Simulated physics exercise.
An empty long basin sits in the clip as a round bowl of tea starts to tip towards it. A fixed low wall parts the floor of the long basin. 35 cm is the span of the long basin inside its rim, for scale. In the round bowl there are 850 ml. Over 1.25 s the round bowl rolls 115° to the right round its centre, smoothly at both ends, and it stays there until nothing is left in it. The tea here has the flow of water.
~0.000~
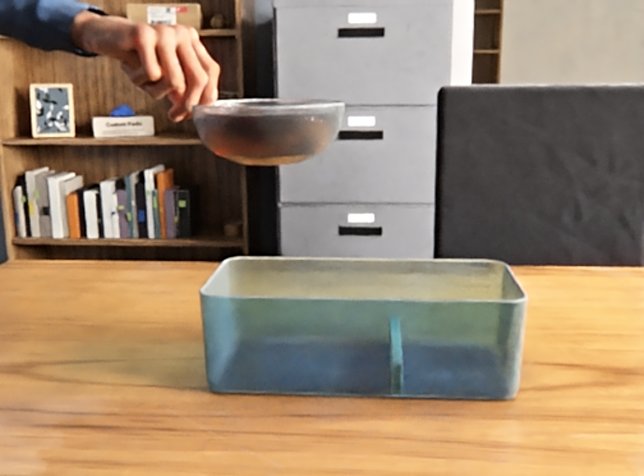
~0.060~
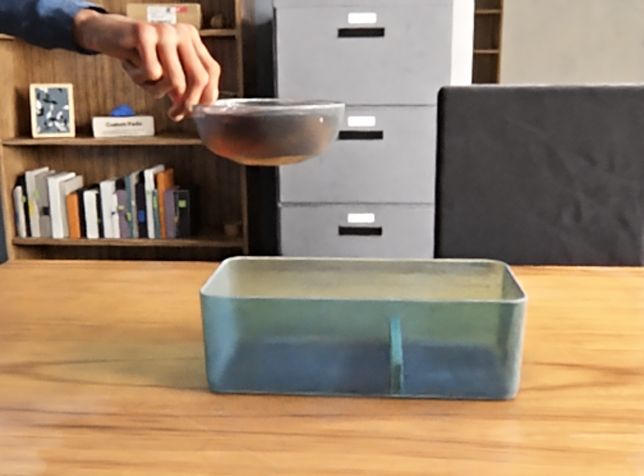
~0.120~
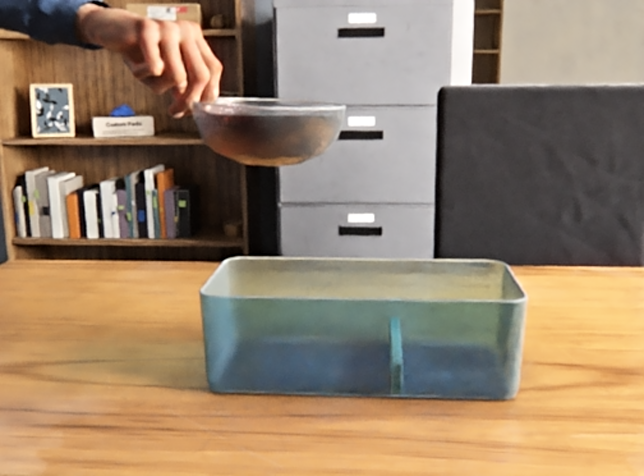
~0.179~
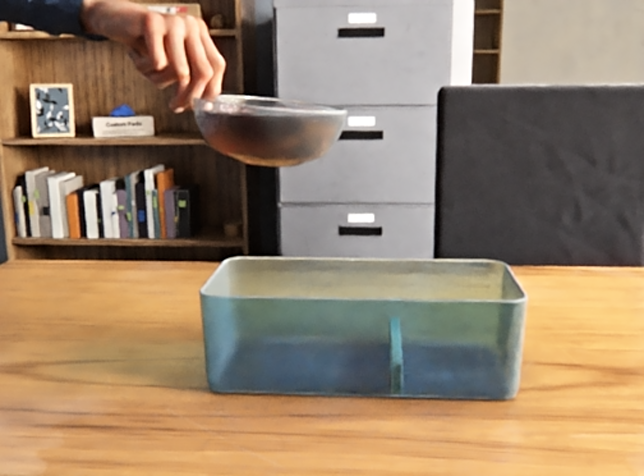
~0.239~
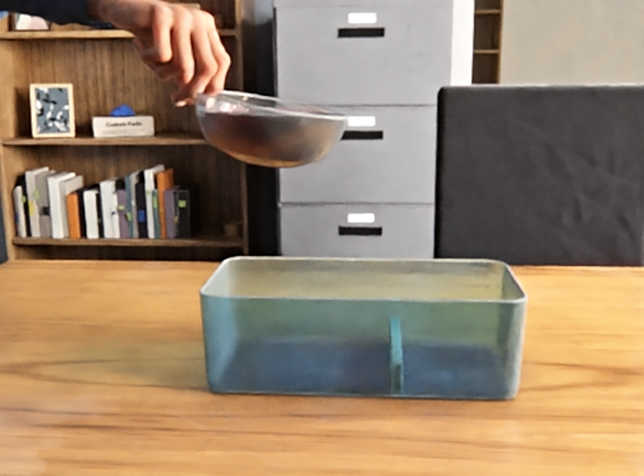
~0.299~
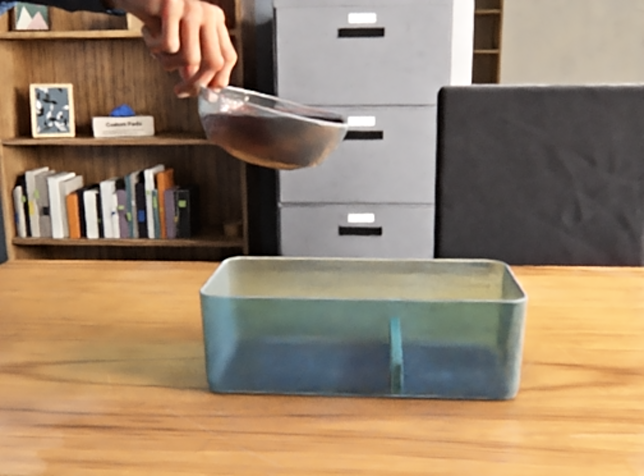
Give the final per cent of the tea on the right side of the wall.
The right side ends with about 59 per cent.
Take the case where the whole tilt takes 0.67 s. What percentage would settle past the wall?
Then it comes to around 40 per cent.
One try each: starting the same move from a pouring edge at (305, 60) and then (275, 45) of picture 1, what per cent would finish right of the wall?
In order, 35 and 10 per cent.
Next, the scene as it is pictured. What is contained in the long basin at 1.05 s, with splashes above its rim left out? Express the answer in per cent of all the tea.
Some 98 percent.
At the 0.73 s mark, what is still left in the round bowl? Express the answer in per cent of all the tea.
Some 22 % of it is still there.
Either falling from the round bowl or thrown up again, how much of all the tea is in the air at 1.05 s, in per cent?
Around 3 percent of the liquid.
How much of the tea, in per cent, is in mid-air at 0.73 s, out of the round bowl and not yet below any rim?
Estimate: Some 40 % of the total.
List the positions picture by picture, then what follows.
In the first frame, it leans 0°; its right rim is at (343, 105); the tea meets the walls at (198, 113) and (341, 112); the long basin's rim runs from (214, 277) to (515, 281); the wall's top is at (396, 339).
In the second frame, it leans 1°; its right rim is at (343, 106); the tea meets the walls at (199, 112) and (341, 113).
In the third frame, it leans 3°; its right rim is at (344, 108); the tea meets the walls at (199, 112) and (341, 114).
In the fourth frame, it leans 6°; its right rim is at (345, 113); the tea meets the walls at (201, 111) and (343, 115).
In the fifth frame, it leans 10°; its right rim is at (346, 119); the tea meets the walls at (203, 110) and (345, 116).
In the sixth frame, it leans 15°; its right rim is at (347, 126); the tea meets the walls at (206, 111) and (345, 120); 2 per cent is over the edge.
After 0.73 s the tilt is 73° and 21 per cent is still to pour, 6 is left of the wall and 33 right of it.
After 1.05 s the tilt is 108° and 0 per cent is still to pour, 37 is left of the wall and 60 right of it.
After 1.39 s the tilt is 115° and 0 per cent is still to pour, 40 is left of the wall and 59 right of it.
After 1.75 s the tilt is 115° and 0 per cent is still to pour, 40 is left of the wall and 59 right of it.
In the end 40 per cent lies left of the wall, 59 right of it and 1 outside.
